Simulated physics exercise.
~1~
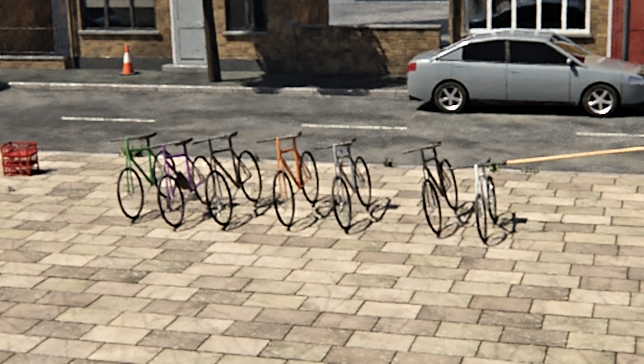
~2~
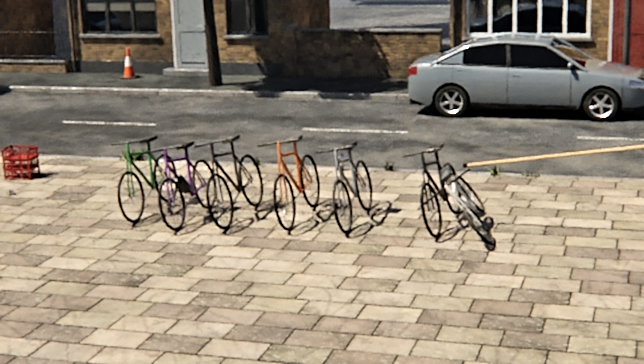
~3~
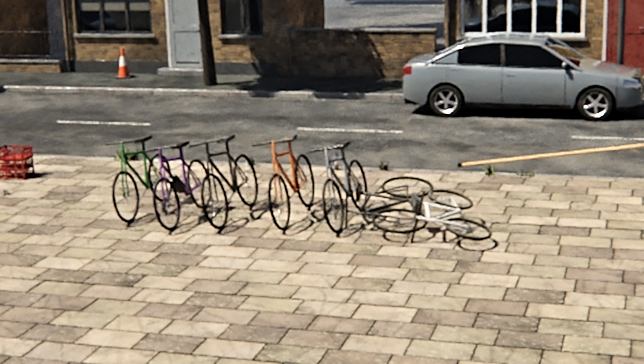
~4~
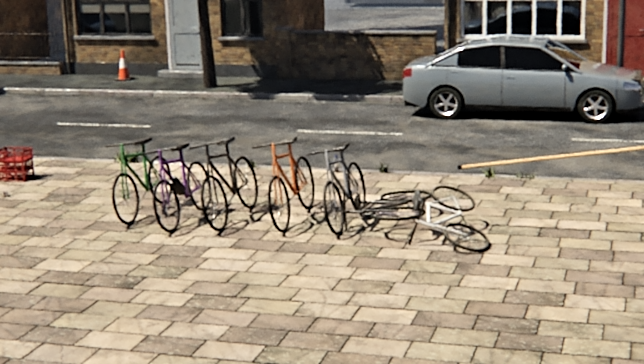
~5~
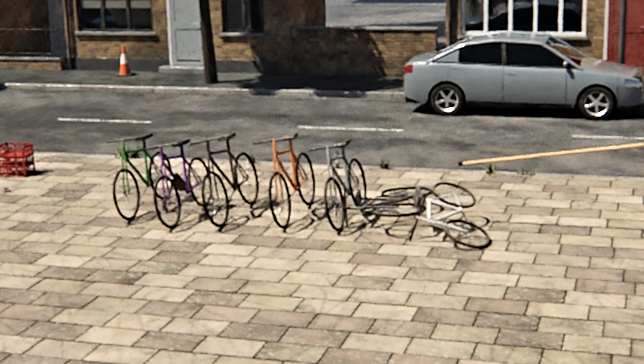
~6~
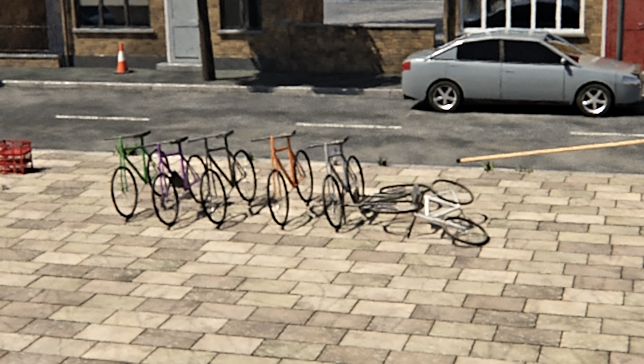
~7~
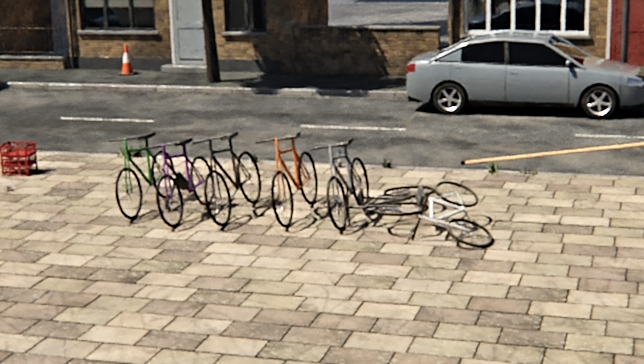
The white bicycle at the right end of a parked row toppled over beside a long pole and took down its dark neighbour, leaving the two tangled flat on the paving while the other five, including the orange, purple and green ones, stayed upright.
